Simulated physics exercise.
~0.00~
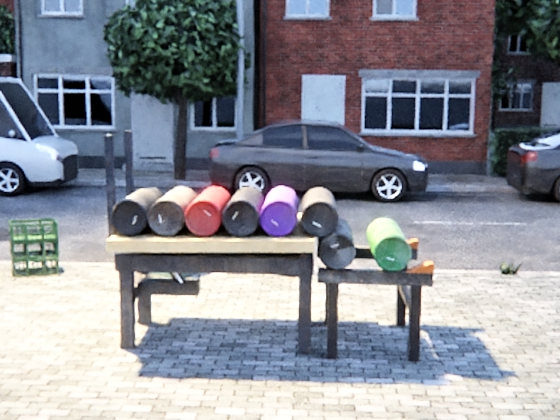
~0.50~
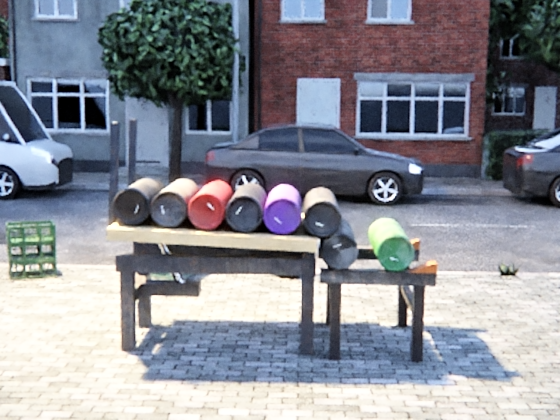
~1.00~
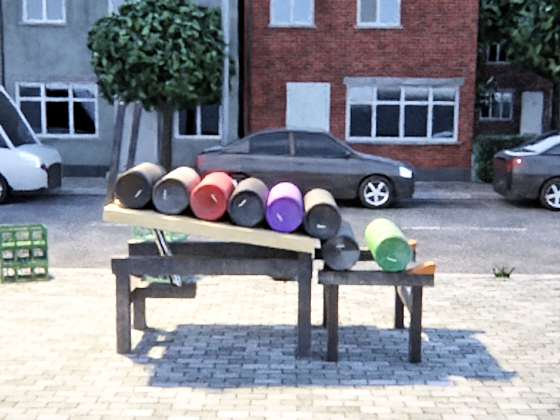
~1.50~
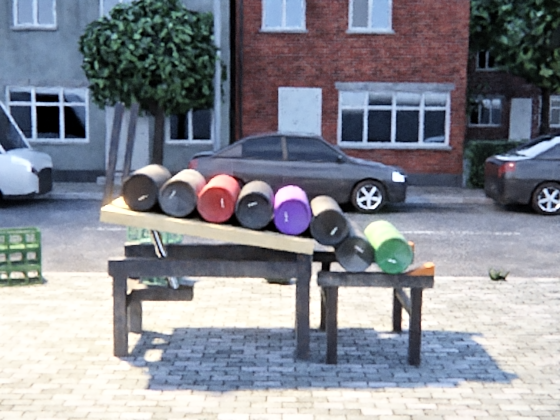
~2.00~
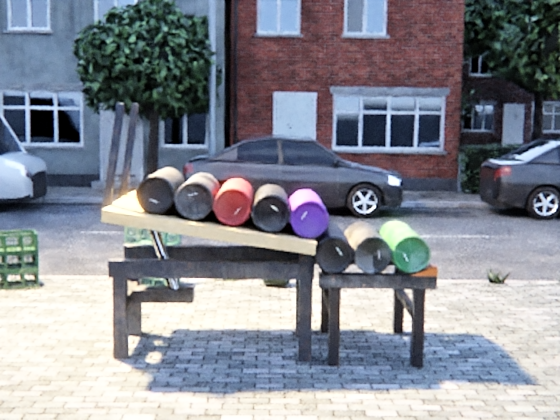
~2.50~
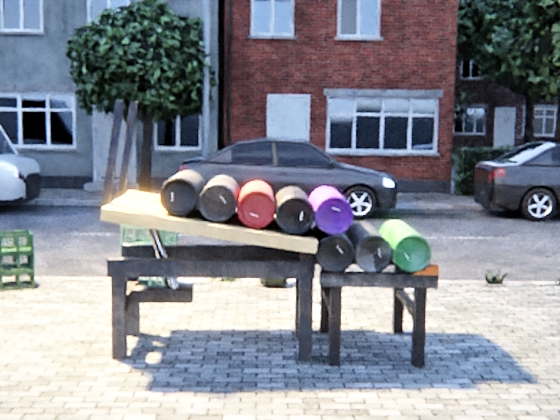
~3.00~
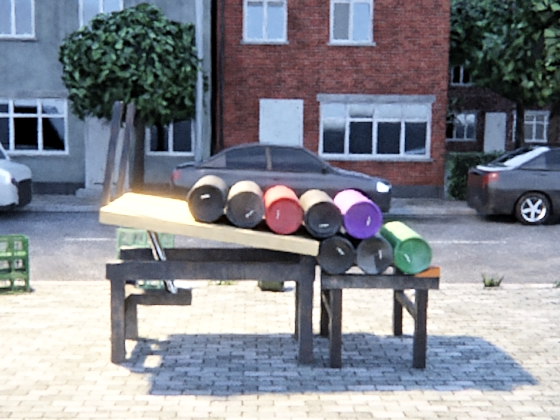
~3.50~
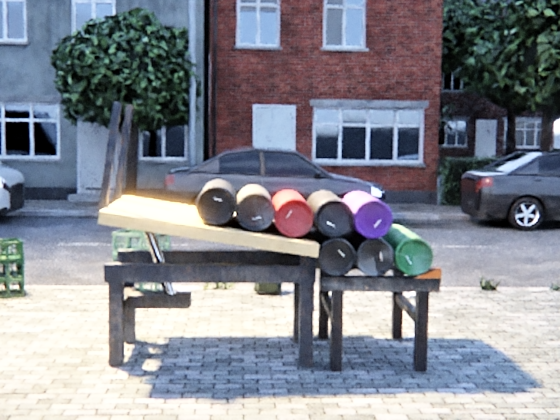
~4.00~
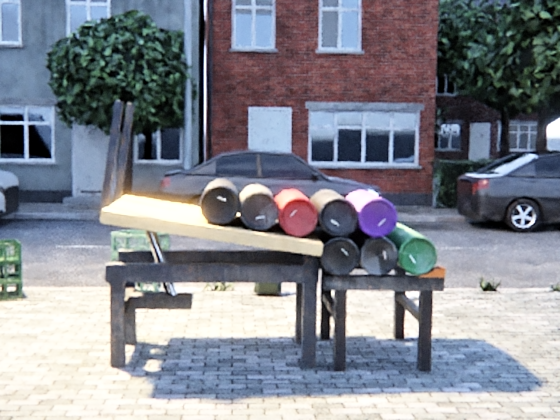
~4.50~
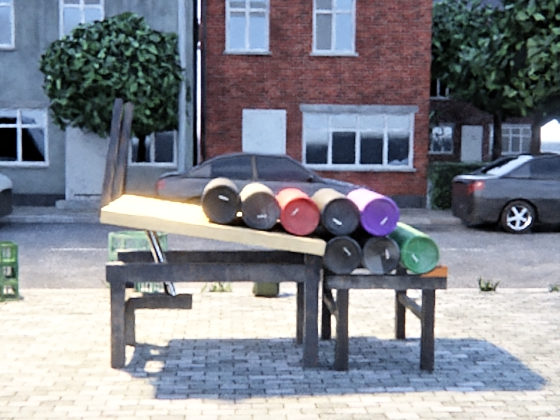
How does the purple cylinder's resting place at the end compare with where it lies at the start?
At the start the purple cylinder lies in the row on the level deck. By the end it is farther right, resting on top of other cylinders above the lower rack.
